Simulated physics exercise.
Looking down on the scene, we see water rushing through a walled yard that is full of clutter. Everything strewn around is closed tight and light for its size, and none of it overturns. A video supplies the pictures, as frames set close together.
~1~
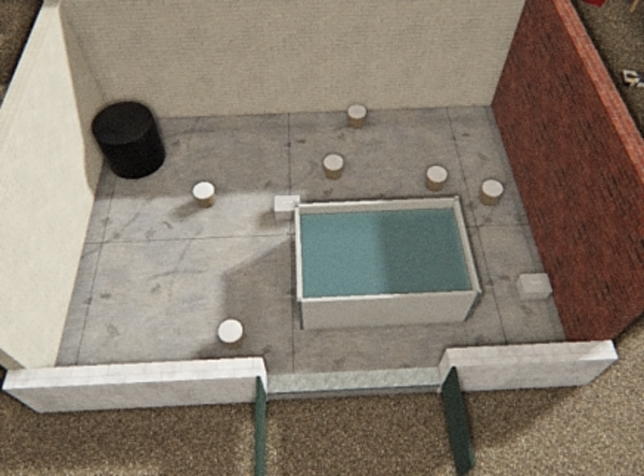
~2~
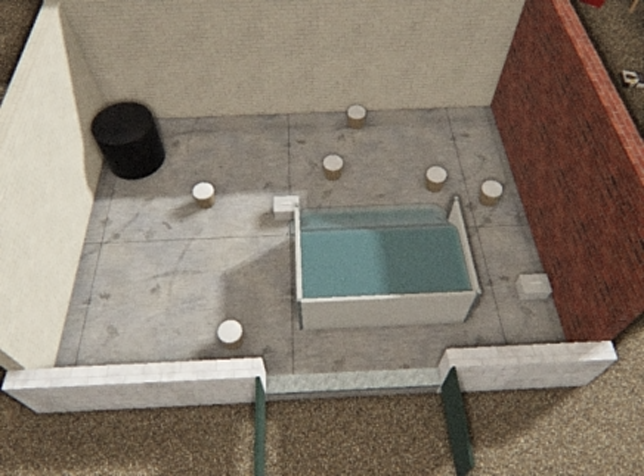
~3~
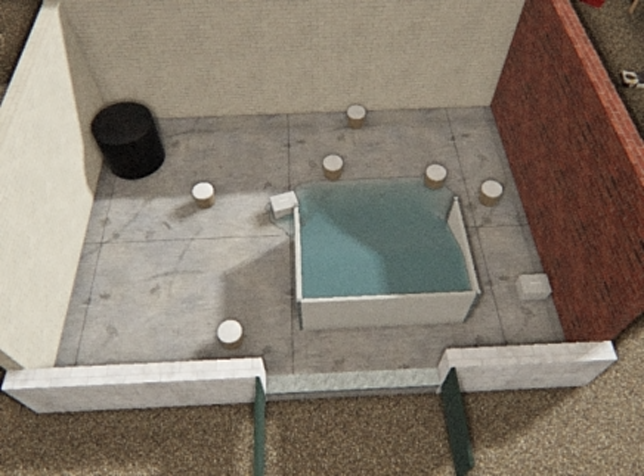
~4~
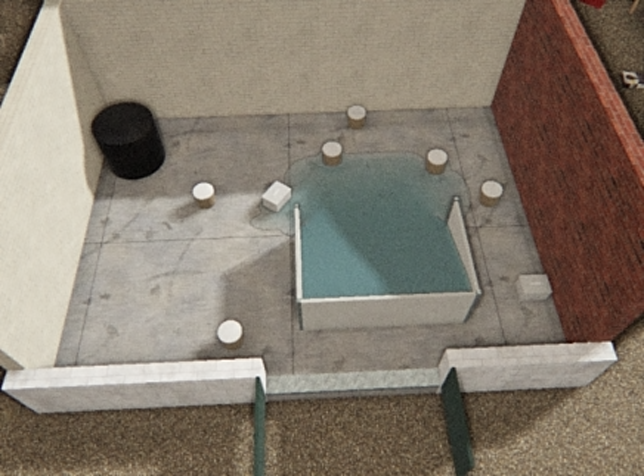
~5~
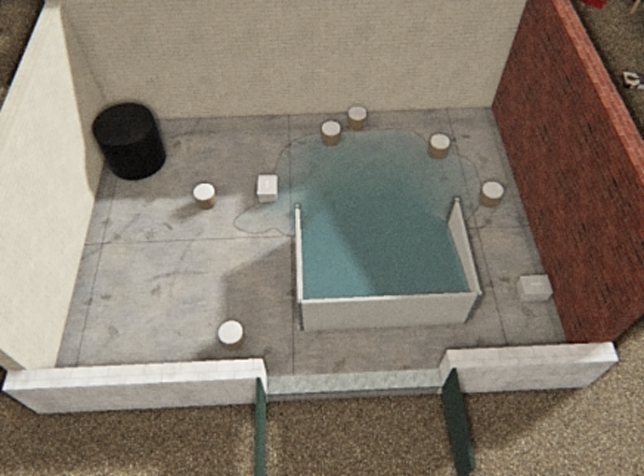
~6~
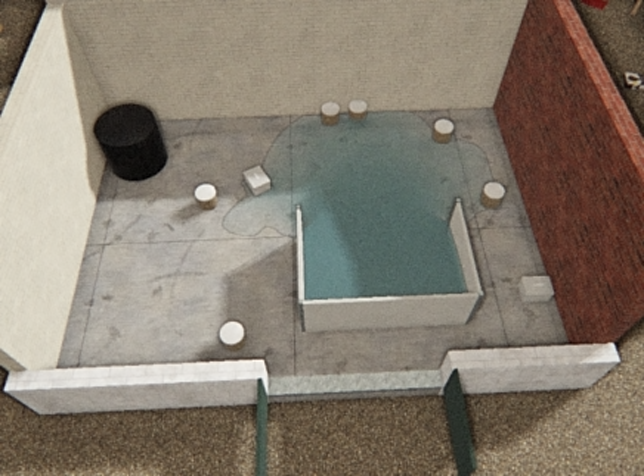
Water held in a low white-walled tank drops away at the back as the rear panel disappears, then spreads across the gray floor of the walled yard. It pushes a white block leftward, turning it, and carries two small pails toward the back wall, while the black barrel stays put.
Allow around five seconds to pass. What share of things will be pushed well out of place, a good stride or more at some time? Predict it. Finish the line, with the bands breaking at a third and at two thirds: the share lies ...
The share lies at two thirds or above.
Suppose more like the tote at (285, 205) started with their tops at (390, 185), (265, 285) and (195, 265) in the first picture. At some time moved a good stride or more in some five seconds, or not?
First driven off, second remains in place, third remains in place.
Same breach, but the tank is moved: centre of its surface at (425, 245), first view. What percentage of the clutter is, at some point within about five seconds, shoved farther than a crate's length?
About 90 %.
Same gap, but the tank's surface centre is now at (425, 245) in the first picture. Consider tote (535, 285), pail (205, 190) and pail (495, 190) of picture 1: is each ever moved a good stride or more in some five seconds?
The three, one by one: Past that mark, past that mark and past that mark.
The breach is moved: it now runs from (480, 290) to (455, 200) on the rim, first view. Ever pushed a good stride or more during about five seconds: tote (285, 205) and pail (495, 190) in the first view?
Lab note, as listed: Stayed below that mark / reached that mark.
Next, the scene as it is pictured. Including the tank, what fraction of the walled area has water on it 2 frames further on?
I'd put it at around 45 in a hundred.
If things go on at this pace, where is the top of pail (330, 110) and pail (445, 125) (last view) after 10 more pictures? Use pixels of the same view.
Estimated positions: (269, 101) and (501, 99), approximately.
A moment on, 3 of 8 are well off their spots; 3 afloat.
Next, 3 of 8 are well off their spots; 4 afloat.
Later, 5 of 8 are well off their spots; 4 afloat.
In the end, 7 of 8 are well off their spots, and 7 have been at some point; 6 afloat.
